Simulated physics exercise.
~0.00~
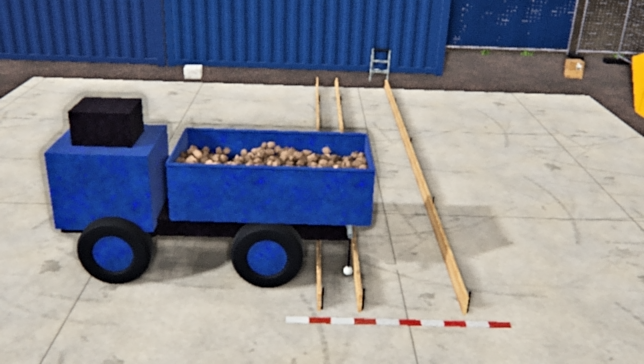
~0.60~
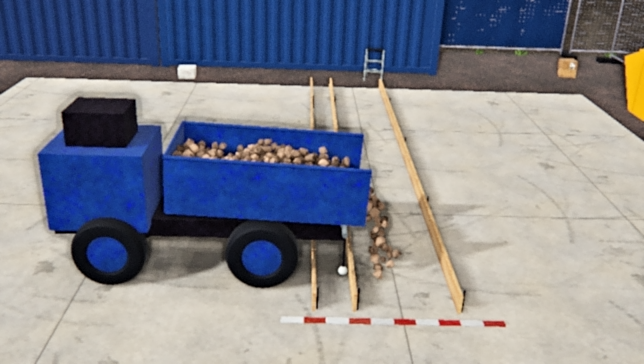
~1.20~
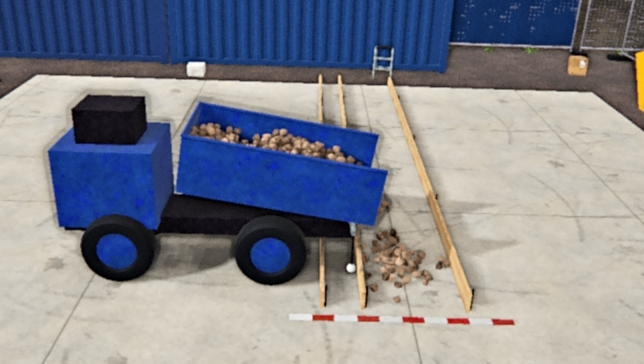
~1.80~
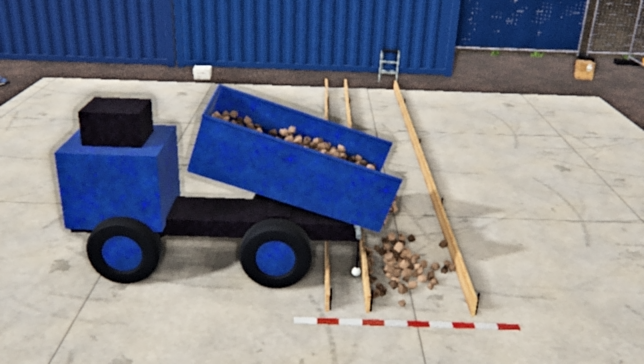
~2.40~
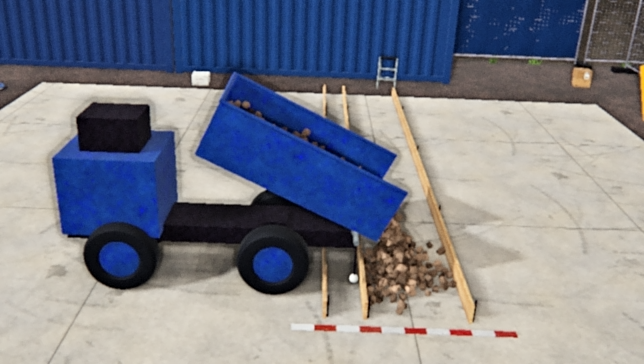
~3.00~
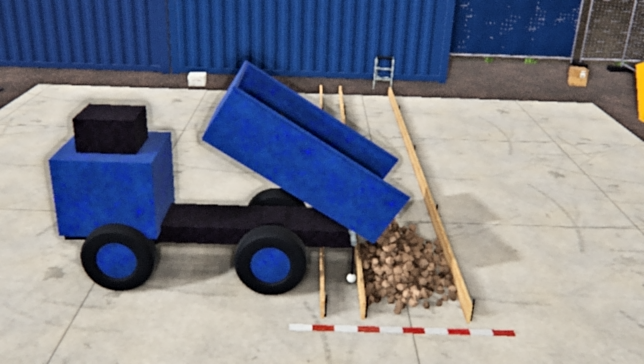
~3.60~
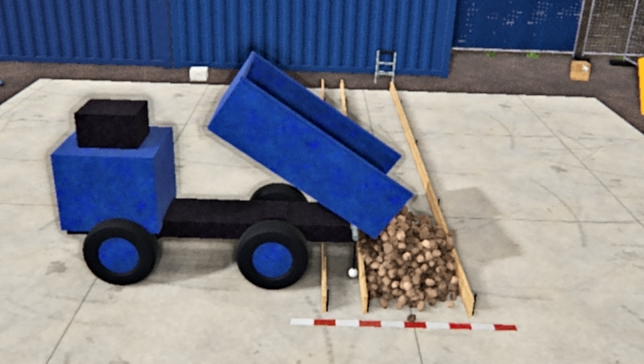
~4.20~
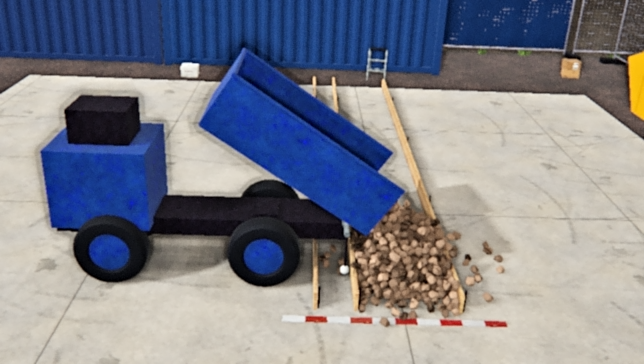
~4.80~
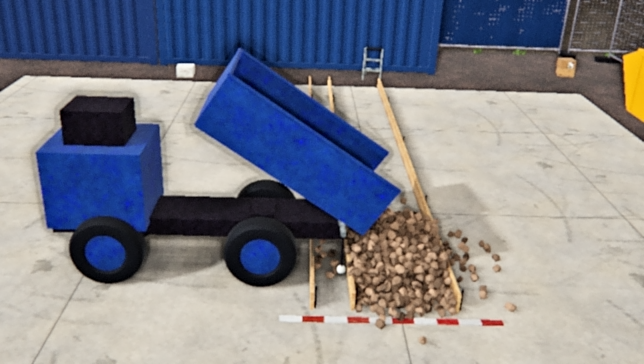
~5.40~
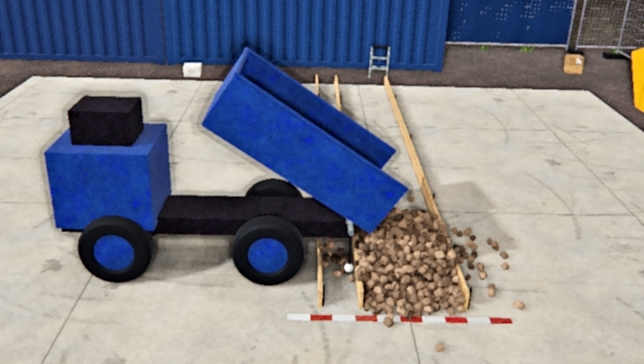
A blue truck tilted its bed up and poured its load of brown stones onto the concrete at the right, filling the space between two boards until the bed was empty and a few stones had spilled past the last board.
